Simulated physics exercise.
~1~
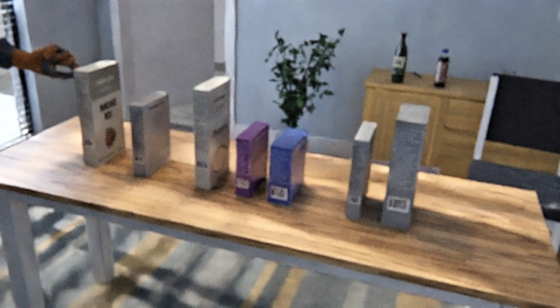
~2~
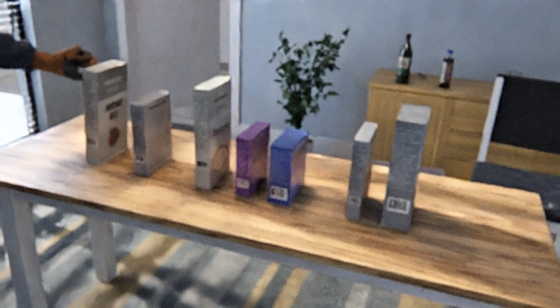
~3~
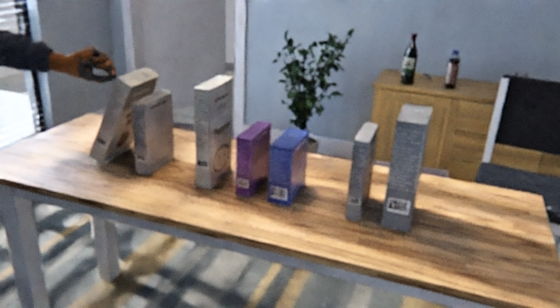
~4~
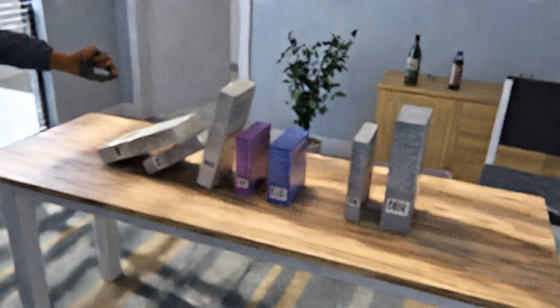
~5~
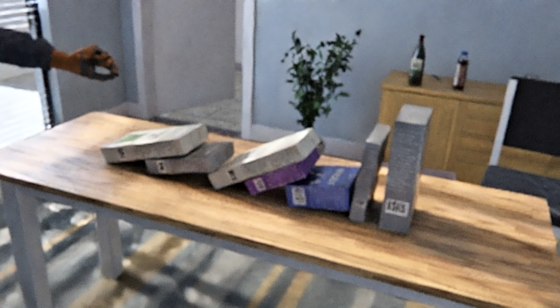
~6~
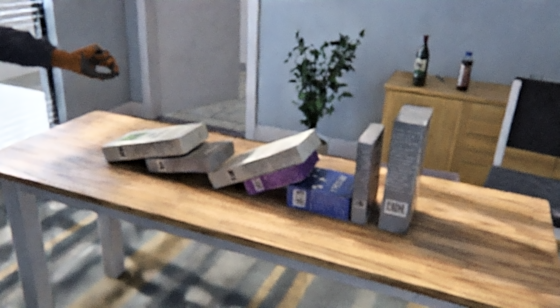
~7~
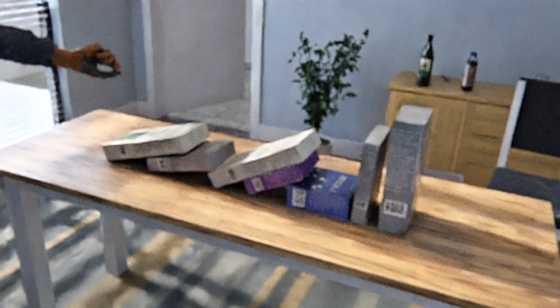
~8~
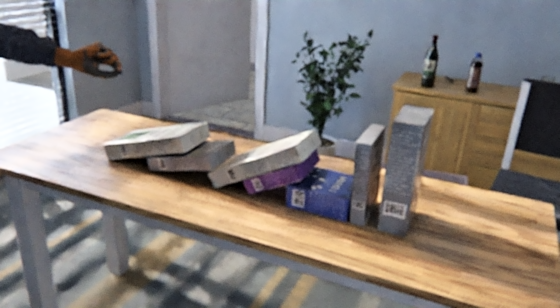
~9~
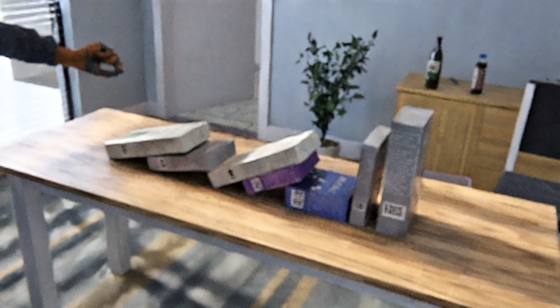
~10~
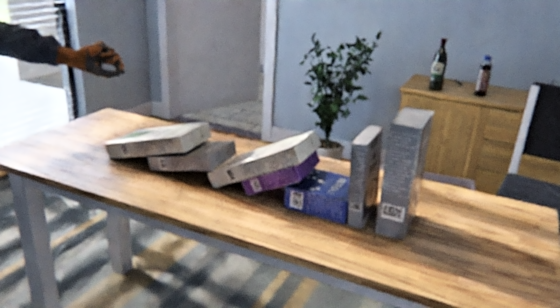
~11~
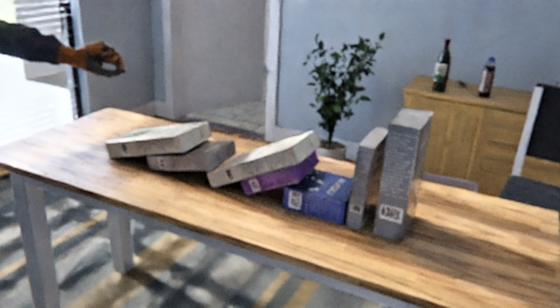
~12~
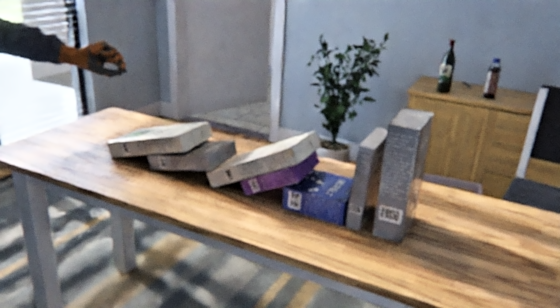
Row of upright boxes toppling rightward after a gloved hand tips the first, blue and purple ones falling, last two staying up.
